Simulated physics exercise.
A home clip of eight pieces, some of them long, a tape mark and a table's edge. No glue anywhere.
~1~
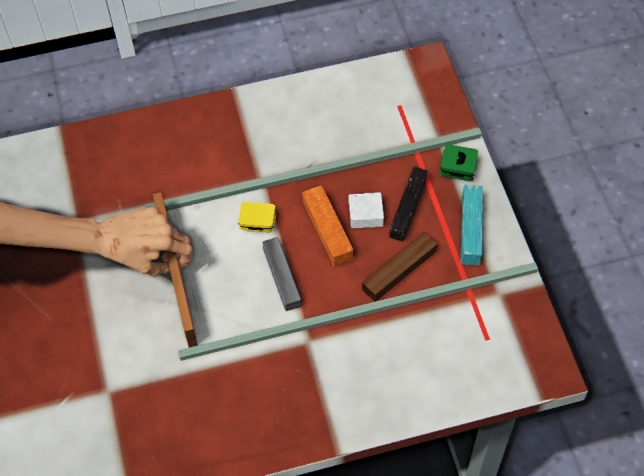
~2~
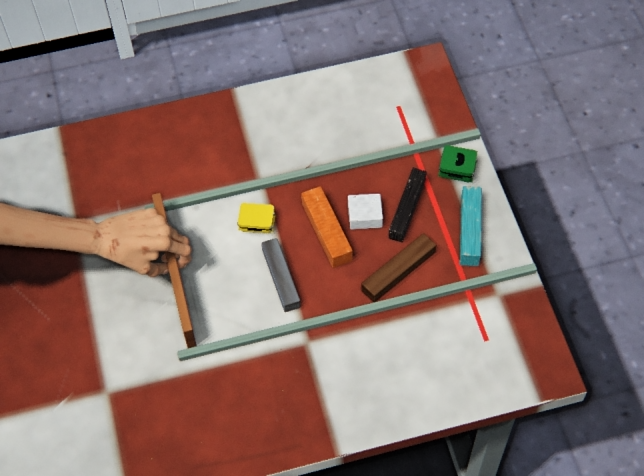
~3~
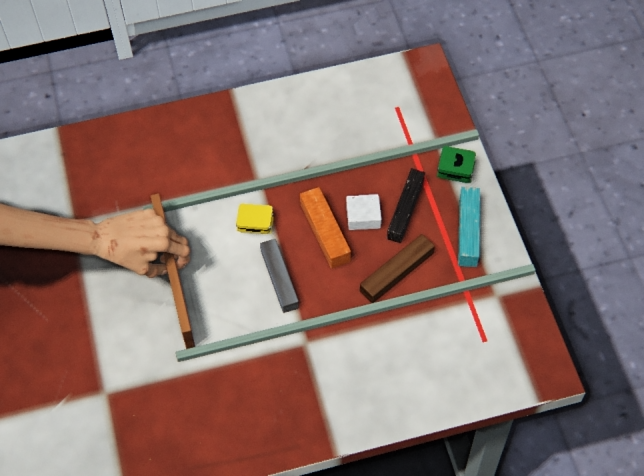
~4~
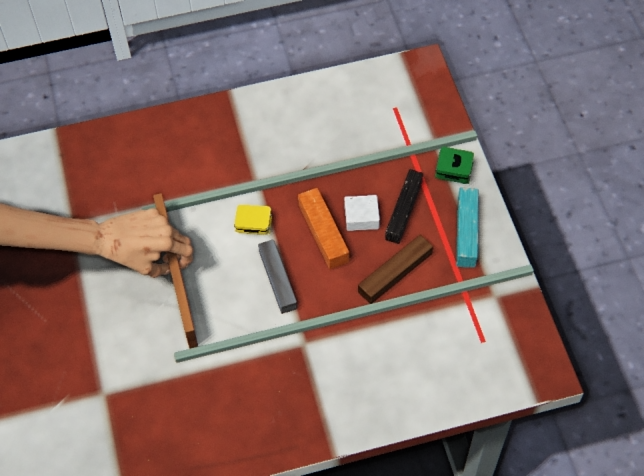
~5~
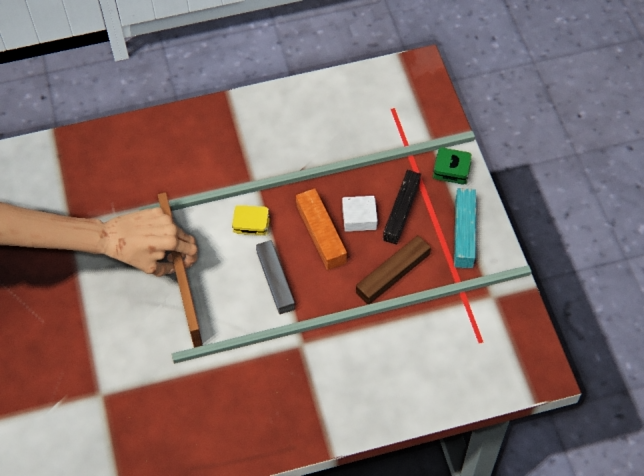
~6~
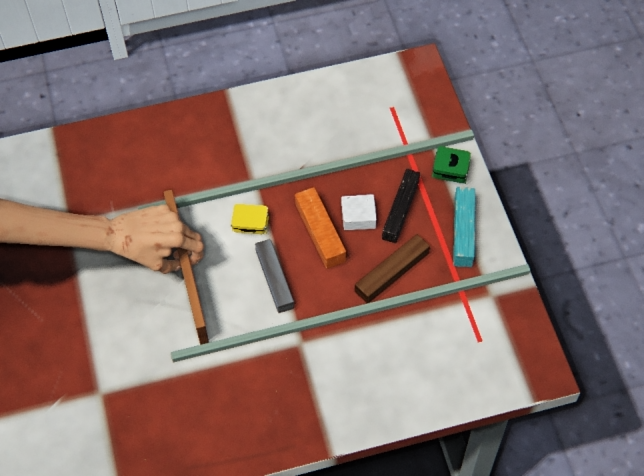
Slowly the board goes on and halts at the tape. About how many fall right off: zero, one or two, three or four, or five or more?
In the end the number that fall off is three or four.
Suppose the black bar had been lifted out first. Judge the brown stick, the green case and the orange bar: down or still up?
The brown stick holds on; the green case drops off; the orange bar stays on.
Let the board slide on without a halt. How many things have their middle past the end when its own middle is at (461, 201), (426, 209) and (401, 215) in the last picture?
Place by place, 5, 3 and 2.
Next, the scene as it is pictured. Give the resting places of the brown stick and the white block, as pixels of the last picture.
First (507, 244), then (492, 186).
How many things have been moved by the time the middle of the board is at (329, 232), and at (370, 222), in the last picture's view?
First 6, then 8.
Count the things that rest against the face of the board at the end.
It touches 2.
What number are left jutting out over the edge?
Overhanging: 2.
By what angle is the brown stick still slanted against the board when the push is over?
About 70°.
Early on, none off yet; green case at rest near (451, 166); turquoise bar at rest near (464, 227); black bar at rest near (401, 205).
A while later, none off yet; green case travelled a little near (464, 163); turquoise bar travelled a little near (475, 225); black bar travelled a little near (442, 199).
Finally, the number that fall off is three or four; lost, black bar, turquoise bar and green case.
